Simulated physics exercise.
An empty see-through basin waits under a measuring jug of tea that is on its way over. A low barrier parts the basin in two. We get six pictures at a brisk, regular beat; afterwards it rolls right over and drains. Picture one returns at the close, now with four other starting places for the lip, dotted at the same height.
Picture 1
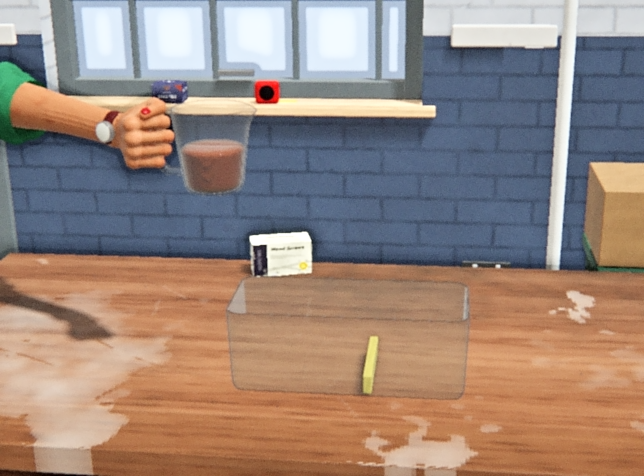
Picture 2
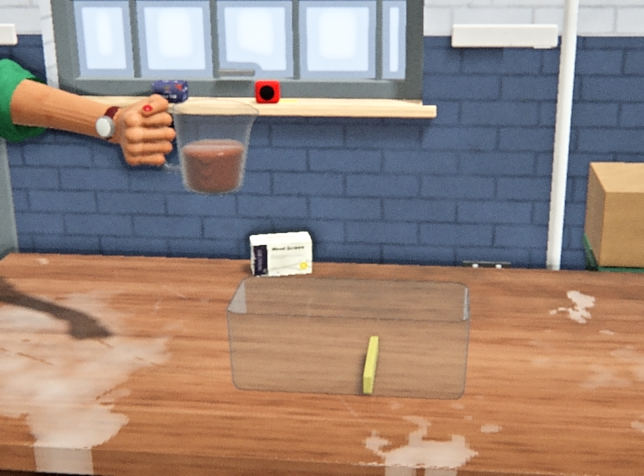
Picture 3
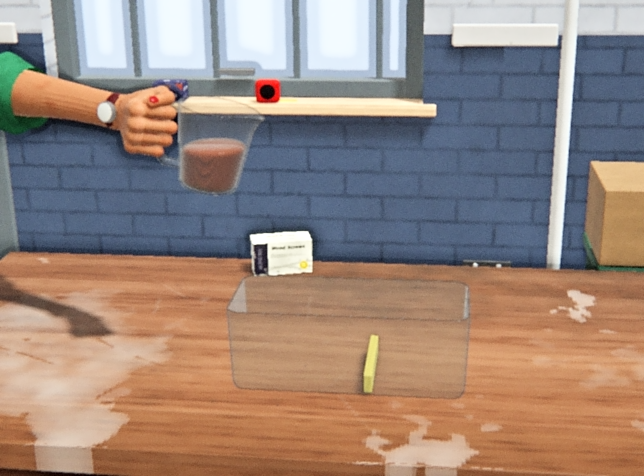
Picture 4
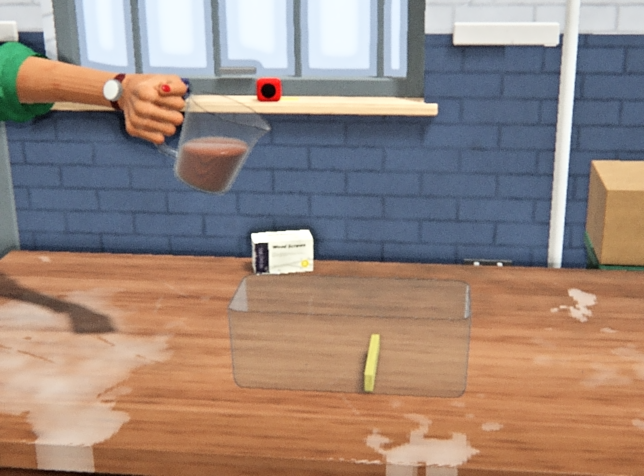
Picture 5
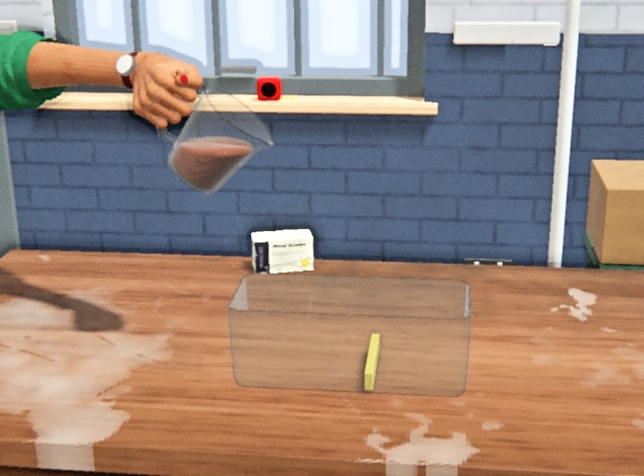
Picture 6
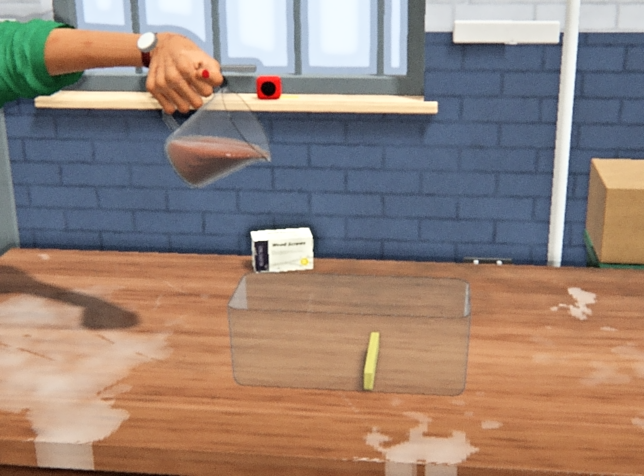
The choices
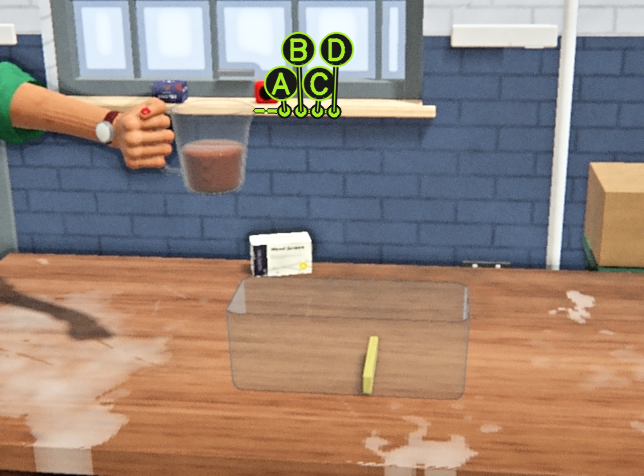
A hand tilts a clear jug of brown liquid rightward above an empty see-through basin.
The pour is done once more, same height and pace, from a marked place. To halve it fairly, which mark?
Dot C does it best.
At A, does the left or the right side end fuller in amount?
The left one.
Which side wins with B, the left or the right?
More ends on the left.
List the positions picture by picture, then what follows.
In the first frame, upright, lip at (255, 110); basin from (233, 386) to (464, 397); top of the wall at (371, 355); nothing has left yet.
In the second frame, tipped about 3°, lip at (257, 112); nothing has left yet.
In the third frame, tipped about 11°, lip at (262, 118); nothing has left yet.
In the fourth frame, tipped about 23°, lip at (269, 129); nothing has left yet.
In the fifth frame, tipped about 39°, lip at (272, 143); nothing has left yet.
In the sixth frame, tipped about 56°, lip at (271, 160); nothing has left yet.
In lime, A at (284, 111); B at (300, 111); C at (317, 111); D at (333, 111).
If A is chosen, about 80 % ends left of the wall and 13 % right of it; 7 % is lost outside.
If B is chosen, about 84 % ends left of the wall and 11 % right of it; 5 % is lost outside.
If C is chosen, about 49 % ends left of the wall and 49 % right of it.
If D is chosen, about 26 % ends left of the wall and 70 % right of it; 4 % is lost outside.
